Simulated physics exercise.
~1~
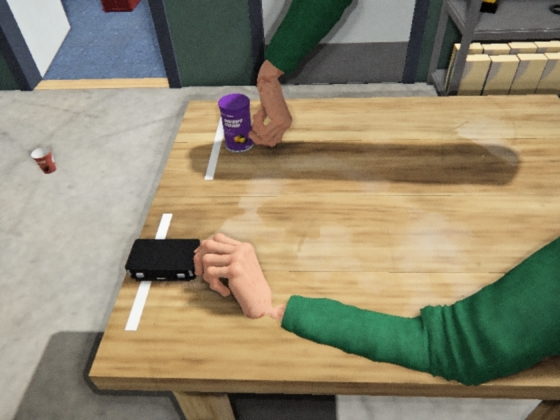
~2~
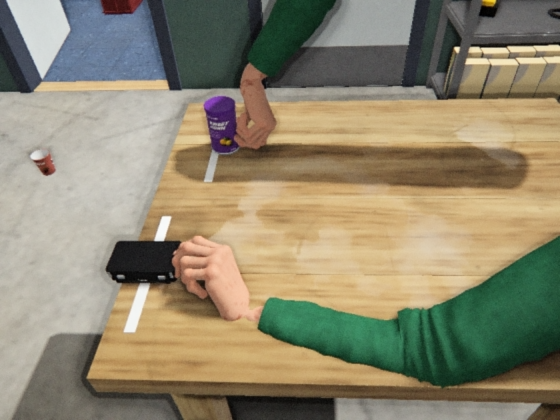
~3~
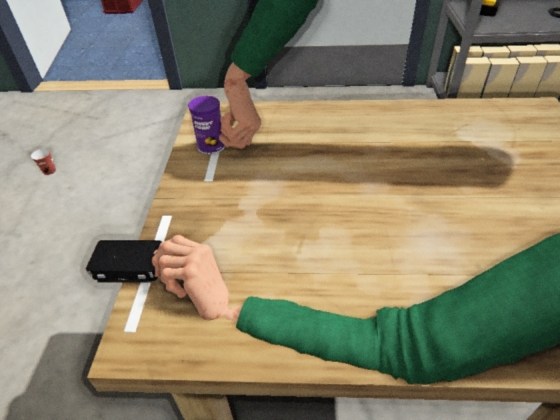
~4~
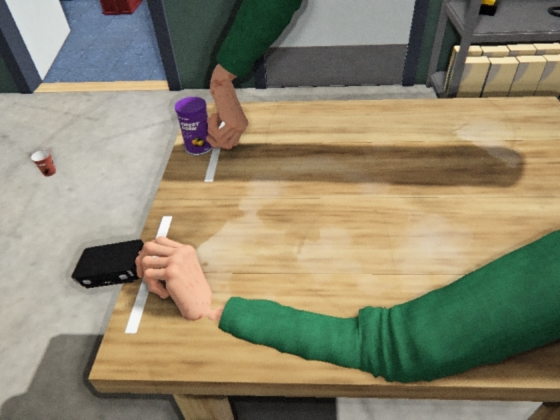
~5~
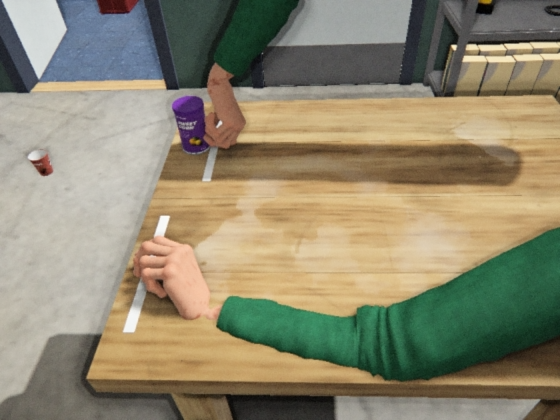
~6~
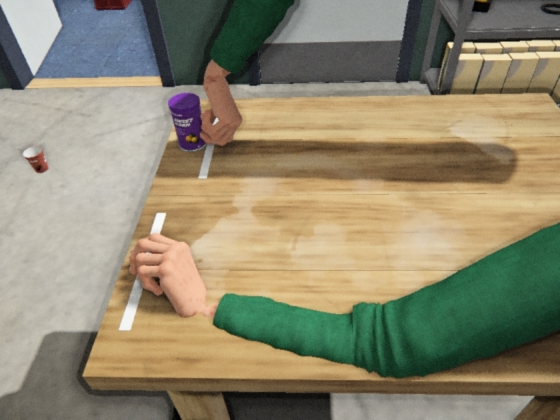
Two green-sleeved arms reach over a pale wooden table, seen from above by a slightly swaying camera, with a red cup lying on the grey floor to the left. The nearer hand is at a black case and the farther one at an upright purple tin, each close to a white tape strip near the left edge. Both hands push their objects leftward past the strips and stop there. The black case tilts over the edge and drops out of sight towards the floor, while the purple tin stays standing on the table beside the far hand.
